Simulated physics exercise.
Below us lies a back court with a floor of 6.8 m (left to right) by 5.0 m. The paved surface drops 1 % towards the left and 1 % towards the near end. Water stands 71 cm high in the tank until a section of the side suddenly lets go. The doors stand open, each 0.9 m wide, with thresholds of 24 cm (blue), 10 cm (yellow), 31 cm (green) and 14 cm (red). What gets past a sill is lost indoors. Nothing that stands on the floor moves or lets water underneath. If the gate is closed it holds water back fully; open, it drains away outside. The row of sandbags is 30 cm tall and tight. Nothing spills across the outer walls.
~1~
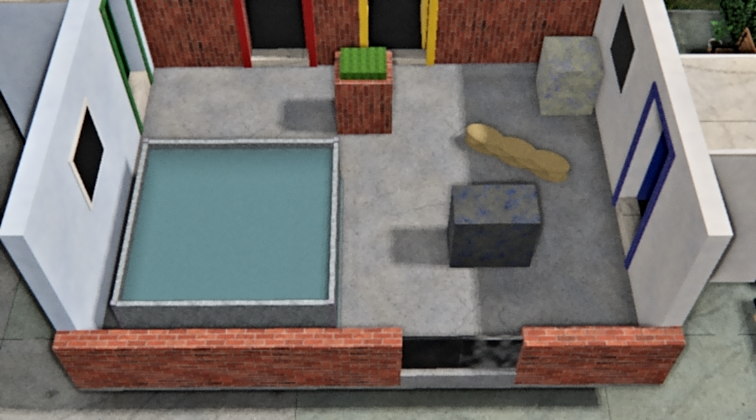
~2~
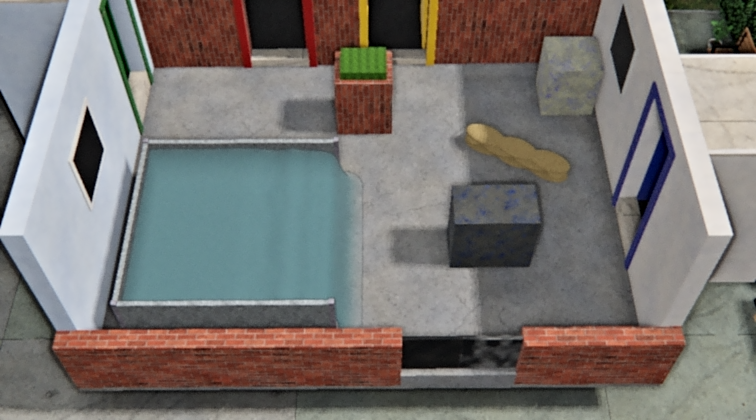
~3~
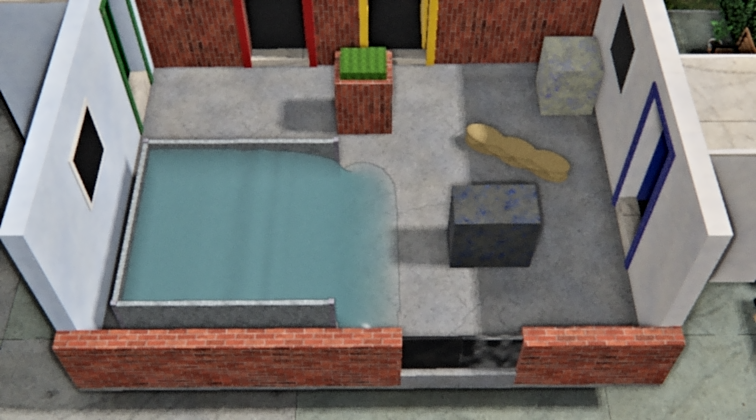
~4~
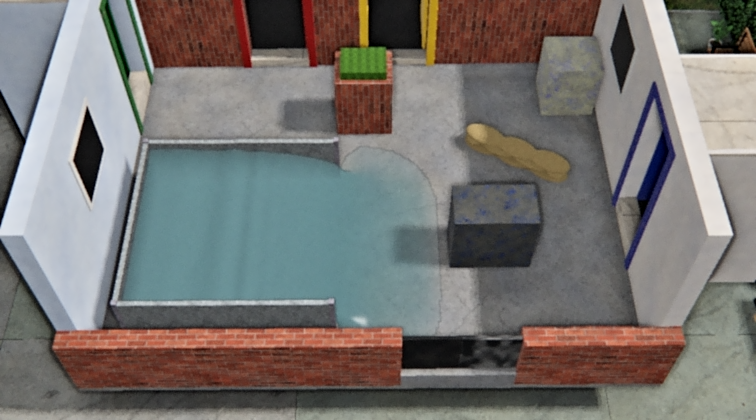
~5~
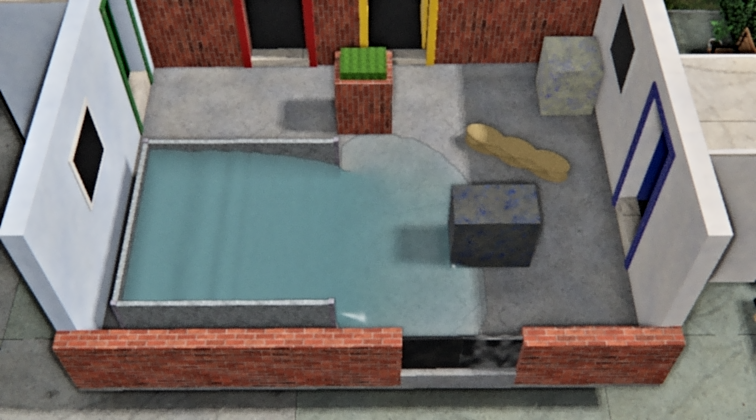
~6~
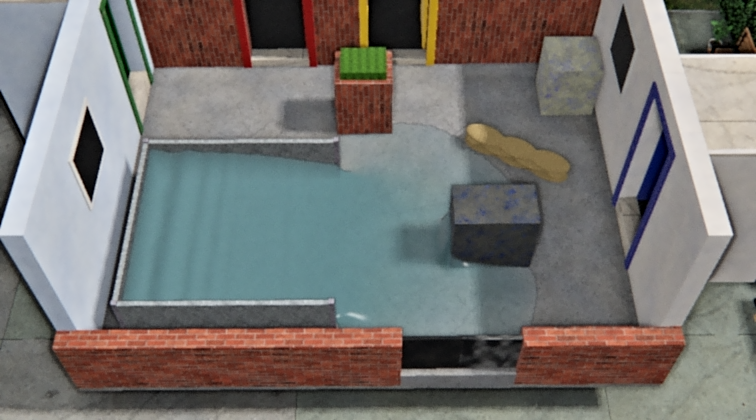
Water in a low-walled tank on the left poured out through its open right side, spread across the grey courtyard floor, and flowed around the dark block, reaching the near end of the tan, lumpy object.
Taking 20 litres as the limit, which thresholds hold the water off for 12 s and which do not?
Within that time: At the blue door it exceeds the limit; at the yellow door it goes over the limit; at the green door it stays under the limit; at the red door it keeps below the limit.
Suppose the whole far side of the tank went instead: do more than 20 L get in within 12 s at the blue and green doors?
Against that limit: Blue under, green past it.
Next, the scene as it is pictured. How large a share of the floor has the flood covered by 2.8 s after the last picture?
About 70 per cent.
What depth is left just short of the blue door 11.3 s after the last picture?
About 13.5 cm.
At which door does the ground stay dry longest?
It is the green one.
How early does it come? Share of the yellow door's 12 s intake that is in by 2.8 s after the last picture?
About 5 per cent.
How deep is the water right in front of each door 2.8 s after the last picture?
Depths in cm: Blue 35, yellow 15, green 0, red 0.
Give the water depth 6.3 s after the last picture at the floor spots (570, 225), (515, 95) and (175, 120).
In that order: 12, 13 and 10 cm.
Then, 0.7 s after the last picture water covers 50 % of the floor and is deepest (49 cm) near (636, 341); blue door 21 cm at the sill, 0 L in, yellow door not reached, green door not reached, red door not reached.
Then, 1.5 s after the last picture water covers 60 % of the floor and is deepest (52 cm) near (639, 355); blue door 37 cm at the sill, 10 L in, yellow door not reached, green door not reached, red door not reached.
Then, 2.8 s after the last picture water covers 70 % of the floor and is deepest (42 cm) near (536, 356); blue door 35 cm at the sill, 110 L in, yellow door 15 cm at the sill, 4 L in, green door not reached, red door not reached.
Then, 6.3 s after the last picture water covers 95 % of the floor and is deepest (22 cm) near (97, 361); blue door 14 cm at the sill, 130 L in, yellow door 14 cm at the sill, 146 L in, green door 16 cm at the sill, 0 L in, red door 4 cm at the sill, 0 L in.
Then, 11.3 s after the last picture water covers 95 % of the floor and is deepest (21 cm) near (243, 359); blue door 13 cm at the sill, 130 L in, yellow door 7 cm at the sill, 156 L in, green door 16 cm at the sill, 0 L in, red door 12 cm at the sill, 0 L in.
